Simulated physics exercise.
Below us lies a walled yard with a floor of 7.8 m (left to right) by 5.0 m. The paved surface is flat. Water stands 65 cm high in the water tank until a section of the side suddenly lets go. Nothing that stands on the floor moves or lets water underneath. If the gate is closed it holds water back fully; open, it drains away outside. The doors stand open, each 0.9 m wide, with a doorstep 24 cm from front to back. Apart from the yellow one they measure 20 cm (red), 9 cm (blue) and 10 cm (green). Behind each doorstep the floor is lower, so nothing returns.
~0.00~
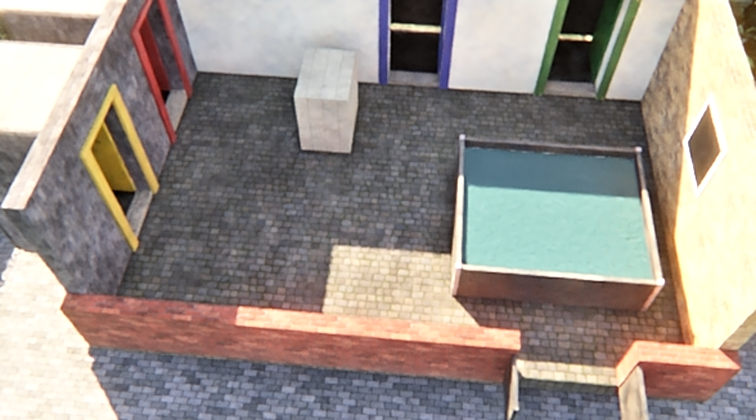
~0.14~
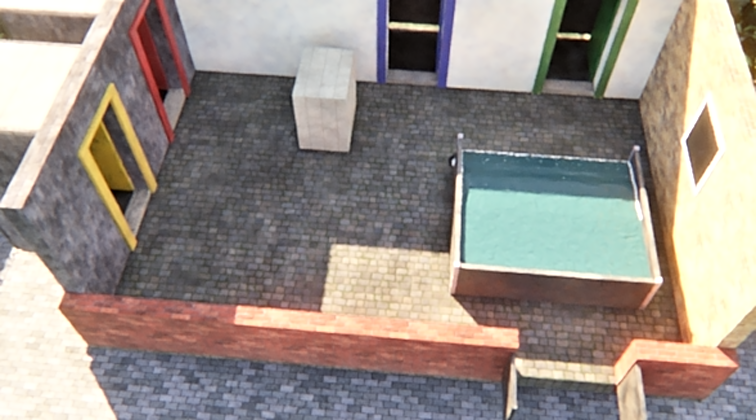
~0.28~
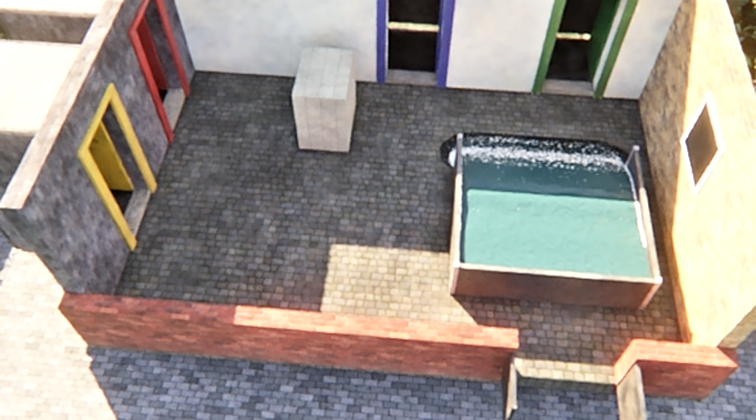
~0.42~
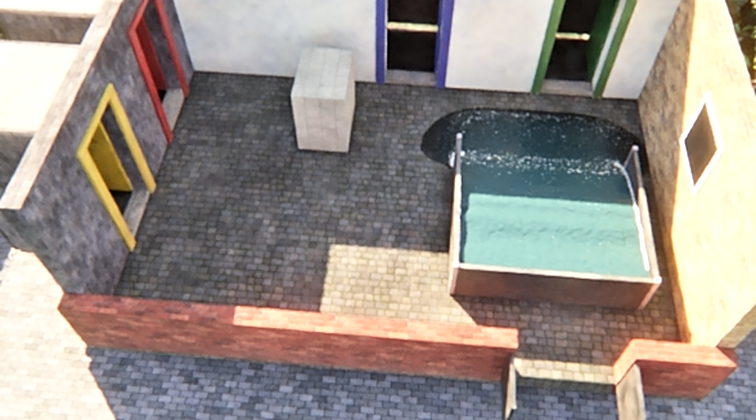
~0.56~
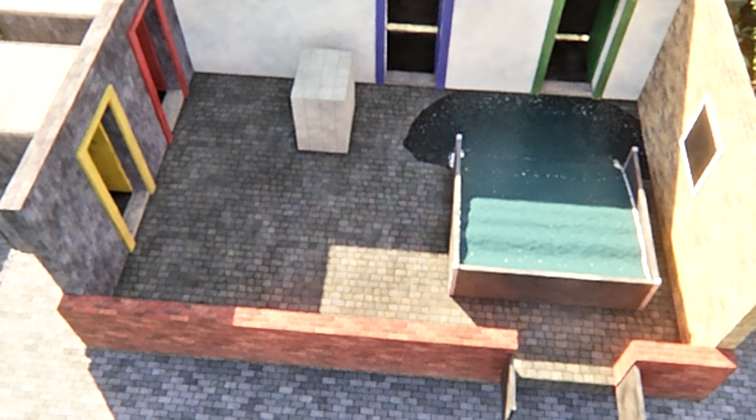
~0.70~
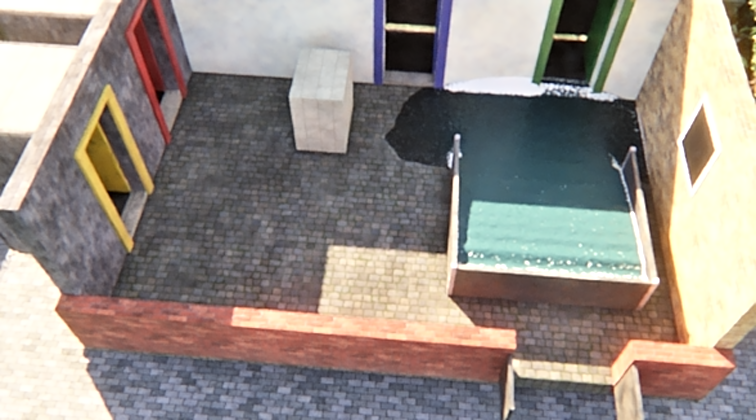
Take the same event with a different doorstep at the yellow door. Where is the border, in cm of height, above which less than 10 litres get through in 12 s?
At least 7 cm or so.
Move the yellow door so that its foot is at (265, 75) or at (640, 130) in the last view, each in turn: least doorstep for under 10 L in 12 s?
About 7.5 and 31 cm.
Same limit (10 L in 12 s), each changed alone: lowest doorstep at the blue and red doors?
Roughly 18 cm at blue and 14.0 cm at red.
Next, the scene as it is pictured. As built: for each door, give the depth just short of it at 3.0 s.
Depths in cm: Red 10, yellow 0, blue 15, green 30.
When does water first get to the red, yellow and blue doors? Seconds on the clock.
Red 2.8 s, yellow 4.0 s, blue 0.8 s.
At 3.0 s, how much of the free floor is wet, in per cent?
Some 40 per cent of it.
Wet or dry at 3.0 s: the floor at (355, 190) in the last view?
It is wet.
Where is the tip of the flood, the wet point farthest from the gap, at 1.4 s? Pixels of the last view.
Around (353, 87).
After 1.4 s water covers 25 % of the floor, deepest (46 cm) near (507, 97); it has not reached the yellow door.
After 3.0 s water covers 40 % of the floor, deepest (31 cm) near (191, 76); it has not reached the yellow door.
After 12.0 s water covers 95 % of the floor, deepest (10 cm) near (180, 137); 8 cm at the yellow door, 2 litres in over its 9 cm doorstep.
At the yellow door as built, the water arrived by 4.1 s and peaked near 11 cm at 10.4 s.
Run again over the same 12 s with other heights there, 14 litres in over 6.5 cm, 2 litres over 9 cm. The limit of 10 litres is kept from about 7 cm up.
